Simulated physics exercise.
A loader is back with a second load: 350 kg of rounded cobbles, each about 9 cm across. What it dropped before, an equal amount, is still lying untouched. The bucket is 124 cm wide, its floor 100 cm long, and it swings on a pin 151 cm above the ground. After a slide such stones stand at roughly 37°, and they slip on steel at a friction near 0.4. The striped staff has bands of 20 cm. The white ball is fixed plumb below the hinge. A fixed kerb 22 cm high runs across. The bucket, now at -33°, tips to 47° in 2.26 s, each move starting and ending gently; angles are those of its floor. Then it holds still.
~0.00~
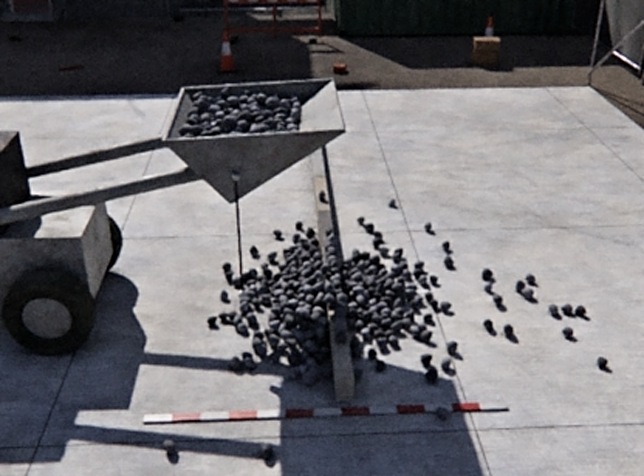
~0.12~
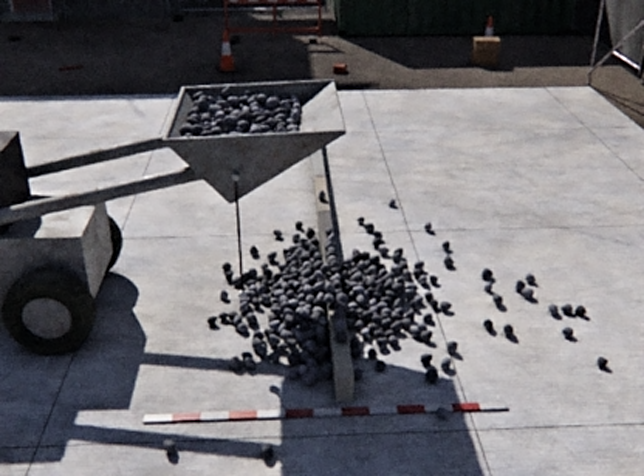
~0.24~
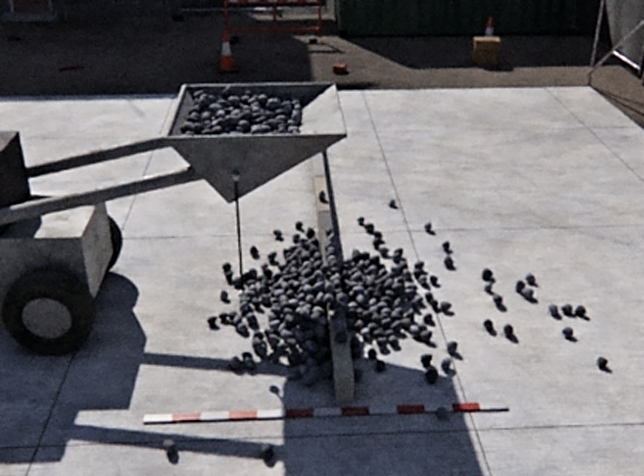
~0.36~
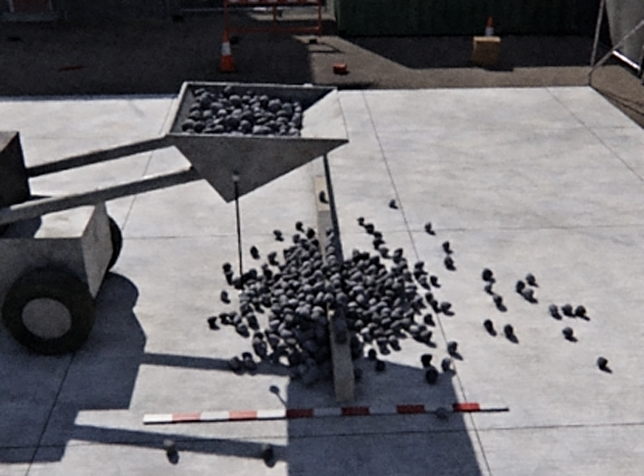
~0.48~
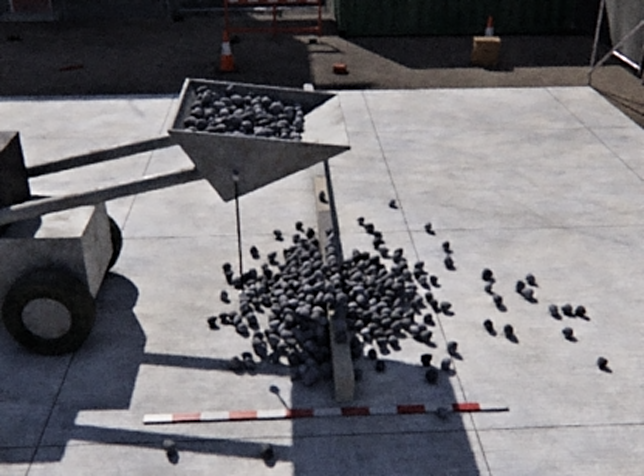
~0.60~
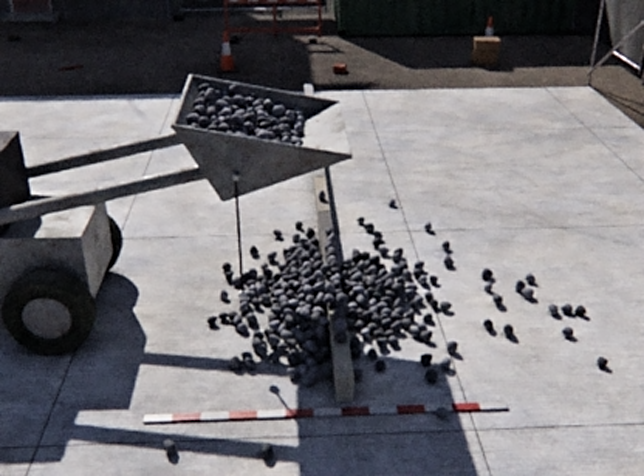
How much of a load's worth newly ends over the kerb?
Close to 85 parts in a hundred.
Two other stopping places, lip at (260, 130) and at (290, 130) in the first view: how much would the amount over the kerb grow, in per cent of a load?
Near 0 per cent from the first place, 10 from the second.
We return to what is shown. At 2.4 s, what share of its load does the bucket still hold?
About 0 per cent.
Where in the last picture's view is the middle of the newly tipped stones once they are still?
Around (374, 291).
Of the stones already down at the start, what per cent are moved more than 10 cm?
About 20 per cent.
After 1.7 s the floor is at 34°; in per cent of one load, 95 in the bucket, 68 on this side of the kerb, 37 over the kerb; the foremost stones are at (555, 308).
After 2.4 s the floor is at 47°; in per cent of one load, 2 in the bucket, 93 on this side of the kerb, 105 over the kerb; the foremost stones are at (555, 308).
After 2.7 s the floor is at 47°; in per cent of one load, 0 in the bucket, 78 on this side of the kerb, 122 over the kerb; the foremost stones are at (555, 308).
After 5.4 s the floor is at 47°; in per cent of one load, 0 in the bucket, 78 on this side of the kerb, 122 over the kerb; the foremost stones are at (578, 324). Net gain over the kerb, 85.
